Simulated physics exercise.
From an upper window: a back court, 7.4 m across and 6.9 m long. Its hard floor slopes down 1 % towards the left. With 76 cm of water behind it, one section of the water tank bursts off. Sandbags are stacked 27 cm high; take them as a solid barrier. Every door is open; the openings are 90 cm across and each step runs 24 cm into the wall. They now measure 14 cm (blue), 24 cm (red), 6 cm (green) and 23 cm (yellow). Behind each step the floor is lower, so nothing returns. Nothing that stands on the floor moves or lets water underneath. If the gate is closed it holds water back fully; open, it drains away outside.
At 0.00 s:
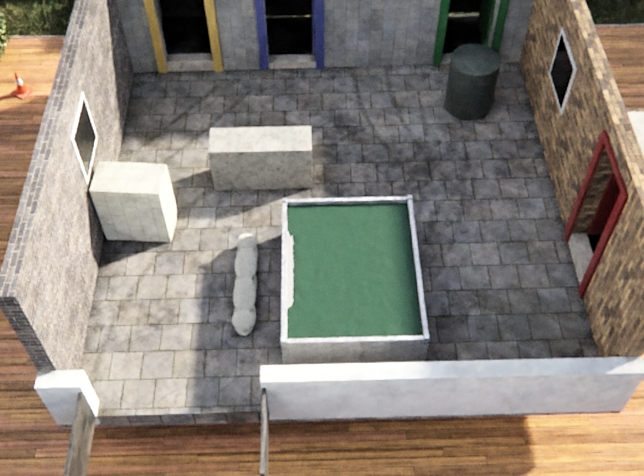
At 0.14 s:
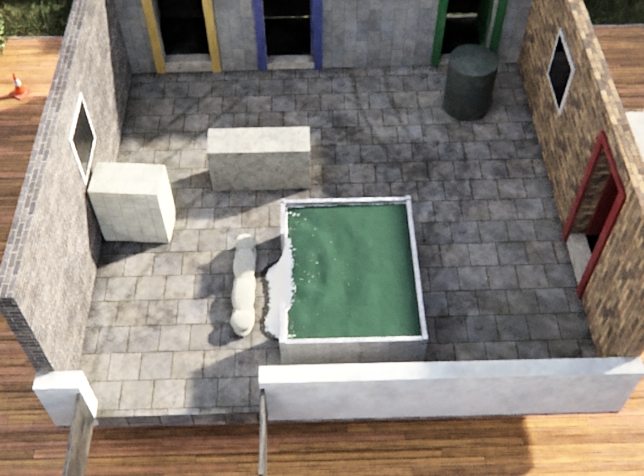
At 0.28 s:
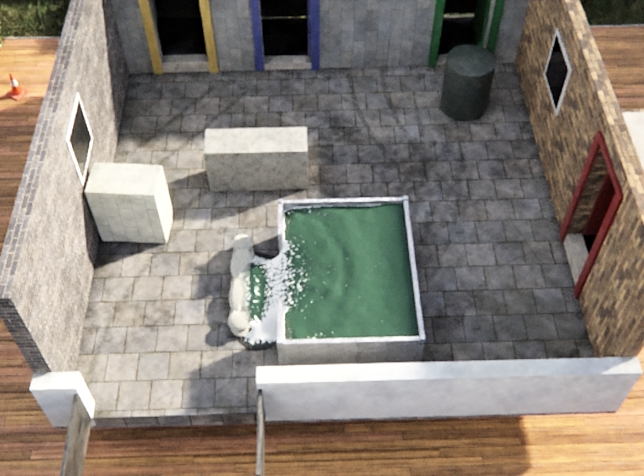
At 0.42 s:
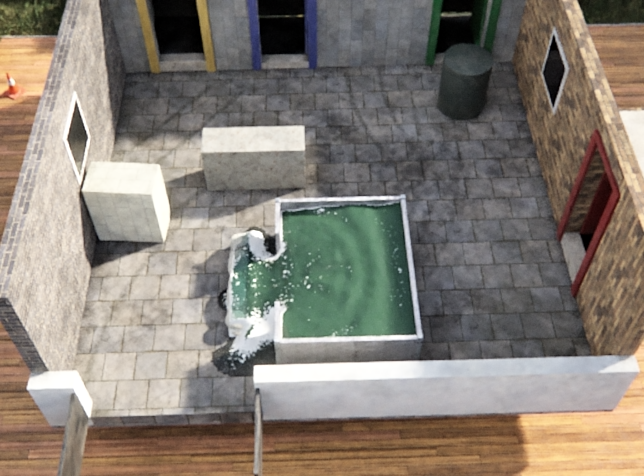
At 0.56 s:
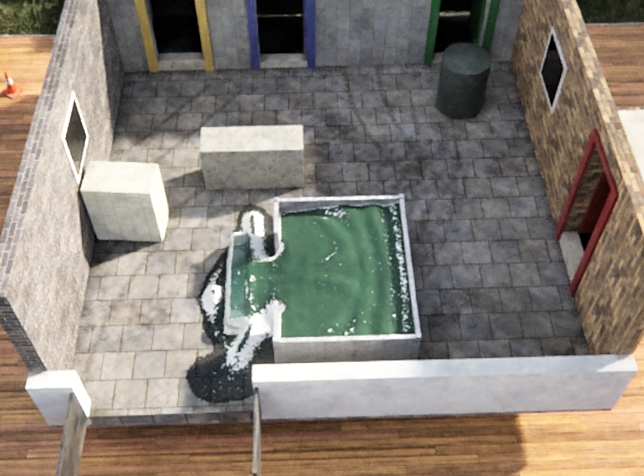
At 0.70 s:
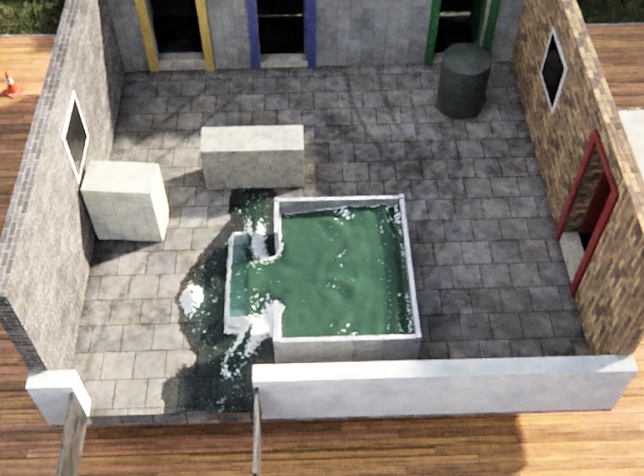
The footage shows a paved court with a tank of green water whose left side gives way, sending foaming water against a low pale barrier, then around both its ends and across the paving, leaving dark wet patches.
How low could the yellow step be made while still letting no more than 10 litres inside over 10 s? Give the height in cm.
Close to 5.5 cm is just enough.
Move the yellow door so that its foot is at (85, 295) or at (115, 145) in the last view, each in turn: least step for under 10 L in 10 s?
Roughly 19 and 6.5 cm.
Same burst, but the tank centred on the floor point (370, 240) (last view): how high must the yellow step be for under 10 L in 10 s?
Then roughly 19 cm.
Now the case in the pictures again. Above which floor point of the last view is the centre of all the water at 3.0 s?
Around (277, 280).
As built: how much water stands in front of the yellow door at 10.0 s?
Roughly 6.5 cm deep.
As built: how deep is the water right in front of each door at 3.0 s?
Depths in cm: Blue 0, red 0, green 0, yellow 0.
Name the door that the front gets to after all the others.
The green one.
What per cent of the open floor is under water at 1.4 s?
About 25 per cent.
After 1.4 s water covers 25 % of the floor, deepest (60 cm) near (251, 307); it has not reached the yellow door.
After 3.0 s water covers 45 % of the floor, deepest (40 cm) near (251, 307); it has not reached the yellow door.
After 10.0 s water covers 90 % of the floor, deepest (16 cm) near (251, 307); 6 cm at the yellow door, 0 litres in over its 23 cm step.
At the yellow door as built, the water arrived by 3.9 s and peaked near 8 cm at 6.0 s.
With a step of 5 cm, 15 litres would have come in within the 10 s; with 6 cm, 6 litres. So under 10 litres takes about 5.5 cm.
